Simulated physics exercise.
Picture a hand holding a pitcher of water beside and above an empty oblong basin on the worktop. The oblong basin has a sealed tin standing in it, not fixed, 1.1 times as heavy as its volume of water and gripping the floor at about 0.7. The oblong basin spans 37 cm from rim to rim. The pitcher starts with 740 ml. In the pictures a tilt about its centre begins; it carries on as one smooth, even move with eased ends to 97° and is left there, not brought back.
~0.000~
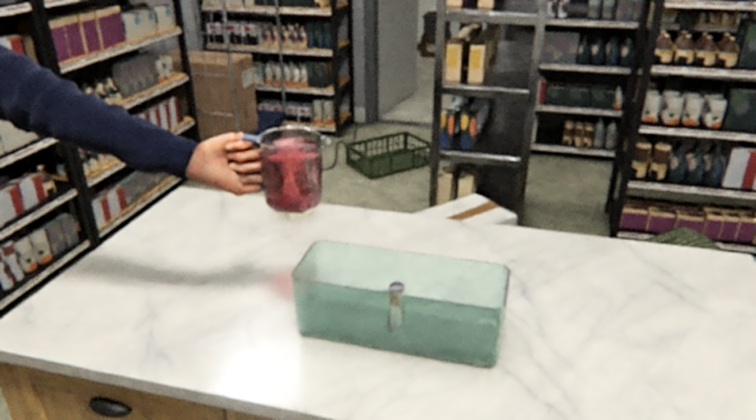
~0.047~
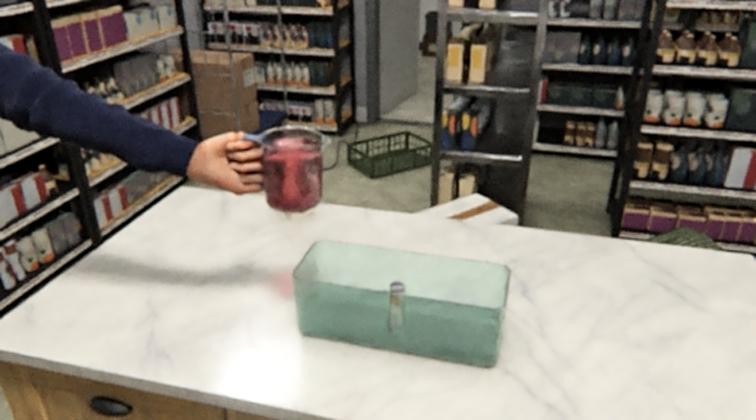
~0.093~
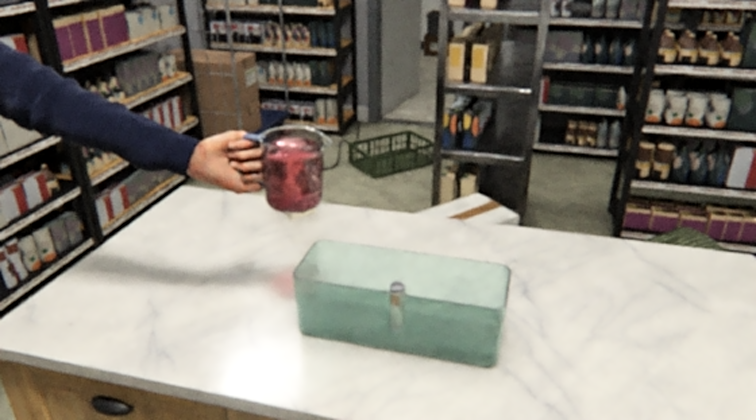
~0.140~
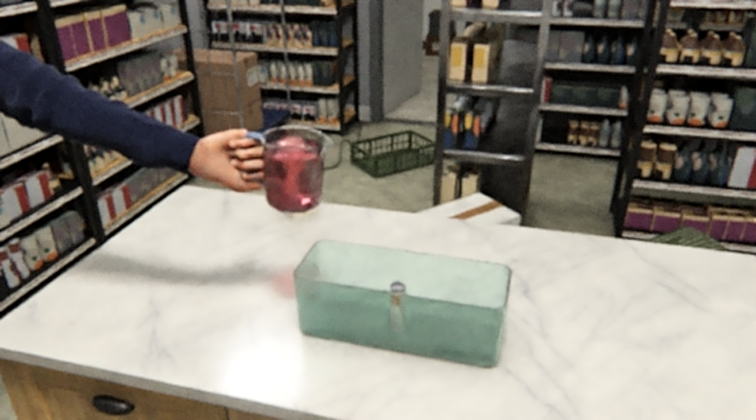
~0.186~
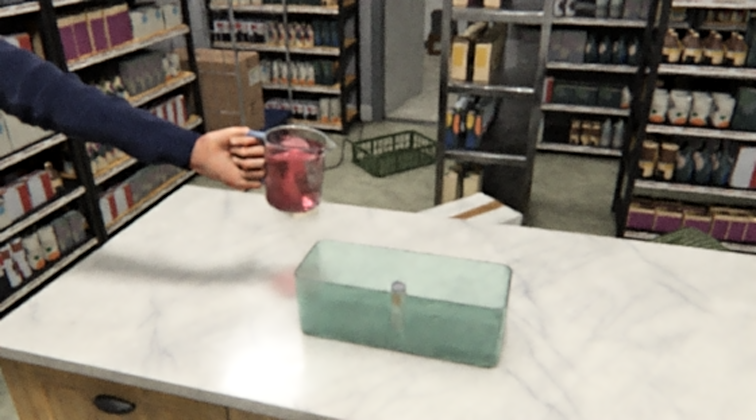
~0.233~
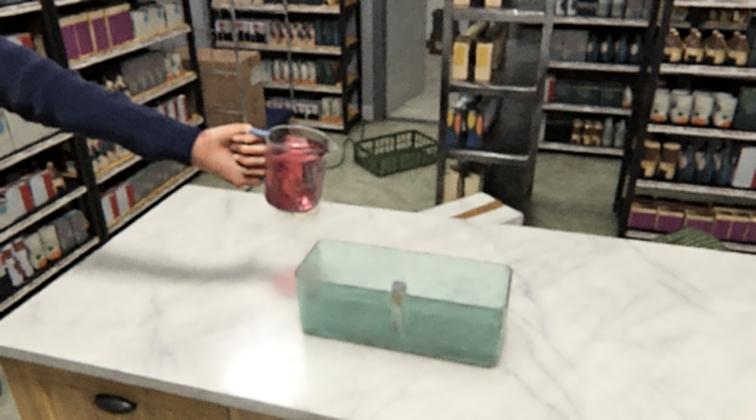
At the start, a hand reaching in from the left holds a clear pitcher of reddish liquid upright above a marble worktop, beside and above an empty green oblong basin. The pitcher stays almost still at first, then leans slightly to the right, toward the basin, while the basin remains in place.
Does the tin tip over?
Yes, it comes down.
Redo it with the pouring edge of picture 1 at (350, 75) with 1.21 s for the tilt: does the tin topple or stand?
Then it keeps standing.
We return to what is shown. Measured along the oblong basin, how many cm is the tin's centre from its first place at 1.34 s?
Its middle sits about 9 cm from the start.
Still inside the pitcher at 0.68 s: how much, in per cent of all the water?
Close to 84 percent of the liquid remains at that time.
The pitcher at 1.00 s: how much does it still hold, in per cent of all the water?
Close to 38 percent of the total.
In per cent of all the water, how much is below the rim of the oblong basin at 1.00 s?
The fraction sits near 40 in a hundred.
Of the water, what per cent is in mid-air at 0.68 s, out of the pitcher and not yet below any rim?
Near 14 per cent at that moment.
After 0.68 s the tilt is 57° and 85 per cent is still to pour; the tin stands where it began.
After 1.00 s the tilt is 90° and 38 per cent is still to pour; the tin leans 16°.
After 1.34 s the tilt is 97° and 7 per cent is still to pour; the tin lies on its side.
After 1.71 s the tilt is 97° and 1 per cent is still to pour; the tin lies on its side.
In the end the tin lies on its side.
